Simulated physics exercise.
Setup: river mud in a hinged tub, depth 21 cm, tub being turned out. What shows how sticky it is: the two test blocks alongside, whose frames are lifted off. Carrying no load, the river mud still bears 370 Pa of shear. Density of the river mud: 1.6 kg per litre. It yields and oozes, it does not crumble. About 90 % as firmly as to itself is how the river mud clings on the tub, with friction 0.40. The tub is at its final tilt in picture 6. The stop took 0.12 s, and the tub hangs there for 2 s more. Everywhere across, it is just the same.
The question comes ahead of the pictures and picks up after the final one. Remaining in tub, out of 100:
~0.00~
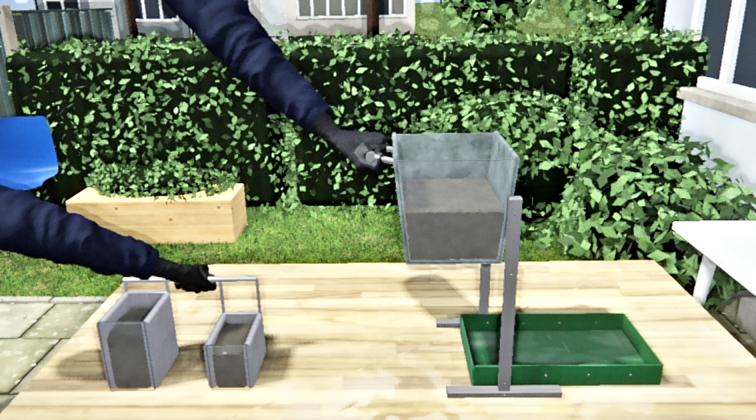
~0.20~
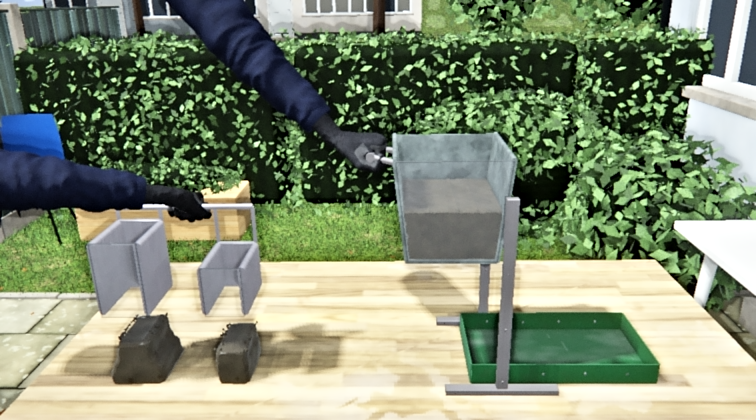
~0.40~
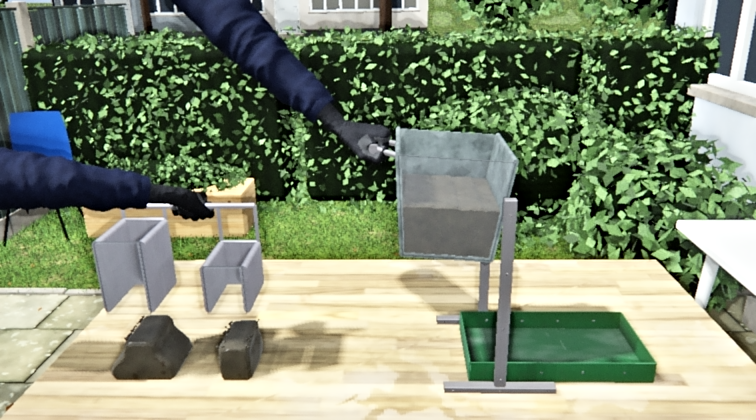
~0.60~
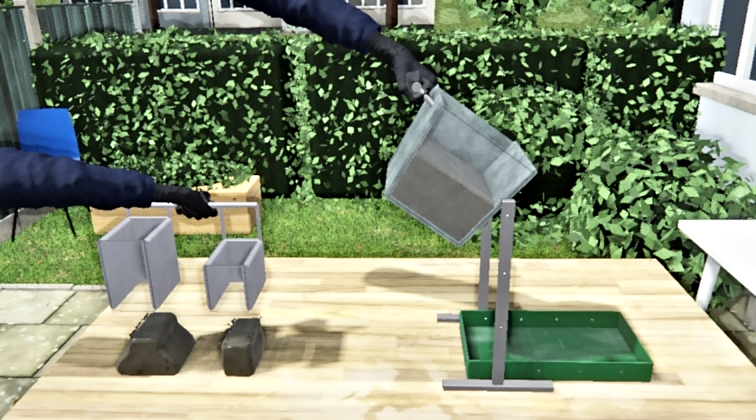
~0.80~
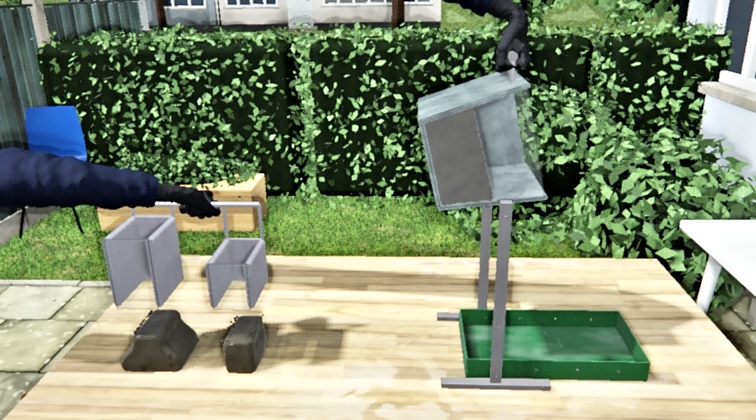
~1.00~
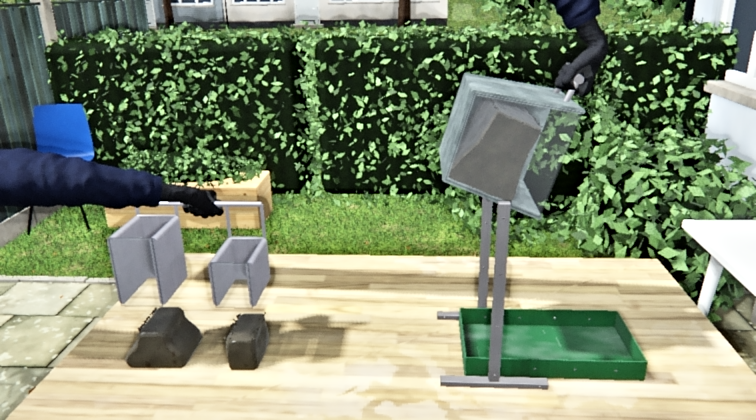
0 out of 100.
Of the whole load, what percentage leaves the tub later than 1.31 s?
Roughly 30 percent of the load.
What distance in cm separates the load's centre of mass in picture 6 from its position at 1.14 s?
Some 10 cm.
After 1.14 s, the tub is at 107 degrees and holds 72 %.
After 1.31 s, the tub is at 107 degrees and holds 30 %.
After 1.48 s, the tub is at 107 degrees and holds 6 %.
After 1.65 s, the tub is at 107 degrees and holds 0 %.
After 3.00 s, the tub is at 107 degrees and holds 0 %.
